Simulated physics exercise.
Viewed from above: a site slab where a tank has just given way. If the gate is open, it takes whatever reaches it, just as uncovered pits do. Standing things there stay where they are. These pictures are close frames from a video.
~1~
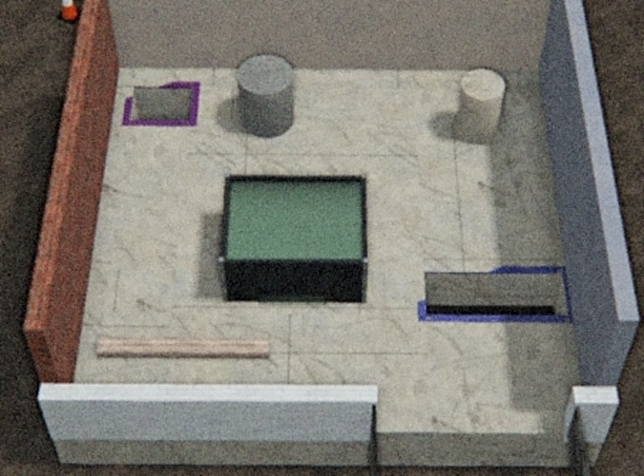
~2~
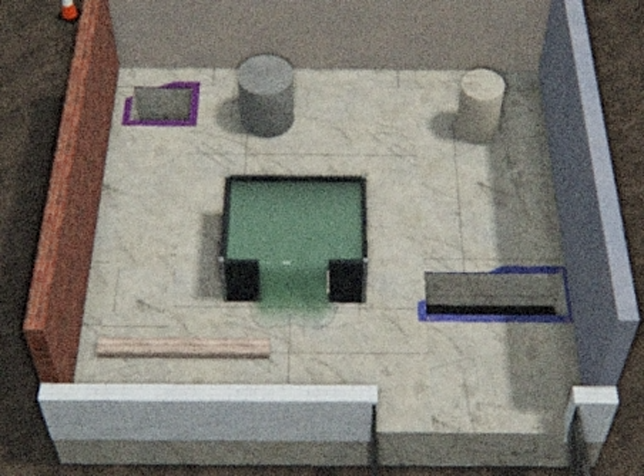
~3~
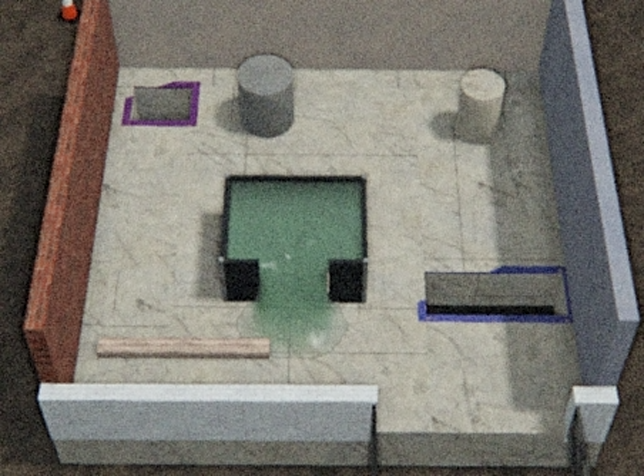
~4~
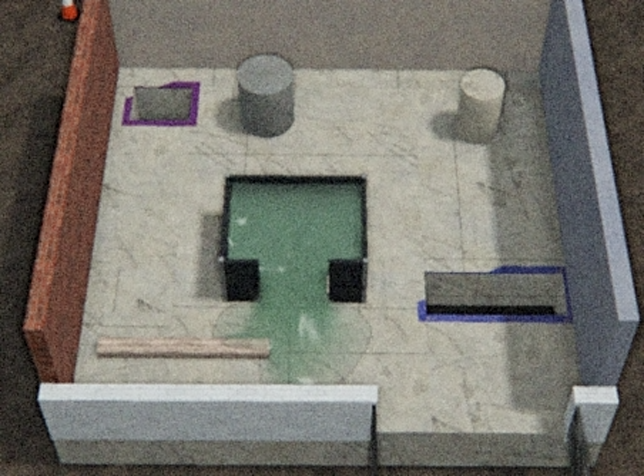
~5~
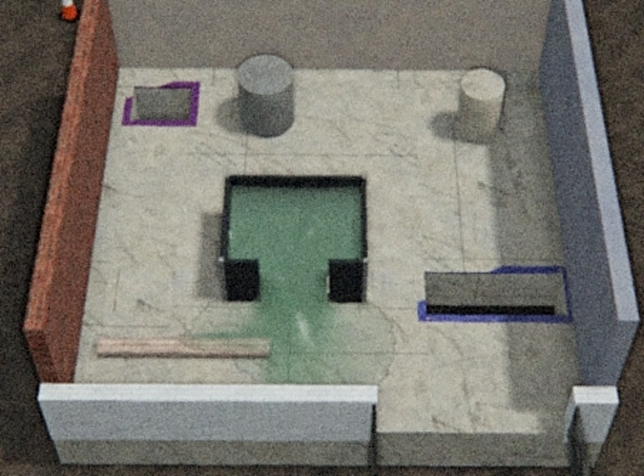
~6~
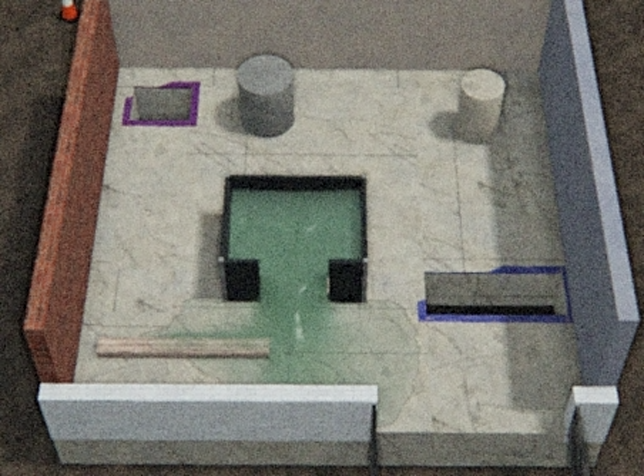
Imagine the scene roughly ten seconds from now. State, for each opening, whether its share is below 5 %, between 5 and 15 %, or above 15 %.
The gate's share is above 15 %. The purple pit's share is between 5 and 15 %. The blue pit's share is above 15 %.
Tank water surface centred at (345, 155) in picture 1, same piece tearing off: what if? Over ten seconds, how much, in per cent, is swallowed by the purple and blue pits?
After ten seconds: Purple pit 4 percent, blue pit 8 percent.
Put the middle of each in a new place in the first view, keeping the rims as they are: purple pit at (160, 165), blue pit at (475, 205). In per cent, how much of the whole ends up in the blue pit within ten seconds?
The blue pit takes 10 per cent.
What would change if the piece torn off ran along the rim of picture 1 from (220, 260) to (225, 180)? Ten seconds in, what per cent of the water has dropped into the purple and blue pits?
Purple 30 %, blue 14 %.
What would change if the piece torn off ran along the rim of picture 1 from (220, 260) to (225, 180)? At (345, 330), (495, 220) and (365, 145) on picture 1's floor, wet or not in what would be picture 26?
Soaked, then unsoaked, then unsoaked.
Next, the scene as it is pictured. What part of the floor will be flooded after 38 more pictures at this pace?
About 55 %.
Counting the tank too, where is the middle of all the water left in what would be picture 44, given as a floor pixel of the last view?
The spot I would choose is (263, 306).
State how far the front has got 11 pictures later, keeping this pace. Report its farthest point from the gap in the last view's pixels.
Farthest reach: (573, 417).
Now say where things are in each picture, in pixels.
In the first frame, still water in the tank at (295, 221).
In the second frame, the front is at (256, 316), out from the gap at (294, 285).
In the third frame, the front is at (251, 342), out from the gap at (294, 287).
In the fourth frame, water pours out at (294, 287) and has run to a hidden place.
In the fifth frame, water pours out at (294, 288) and has run to a hidden place.
In the sixth frame, water pours out at (294, 287) and has run to a hidden place.
A moment on, water covers 20 % of the floor; the gate 1 %, the purple pit 0 %, the blue pit 0 %.
Next, water covers 30 % of the floor; the gate 5 %, the purple pit 0 %, the blue pit 0 %.
Then, water covers 40 % of the floor; the gate 10 %, the purple pit 0 %, the blue pit 4 %.
Later, water covers 55 % of the floor; the gate 17 %, the purple pit 3 %, the blue pit 12 %.
In the end, water covers 65 % of the floor; the gate 24 %, the purple pit 8 %, the blue pit 19 %.
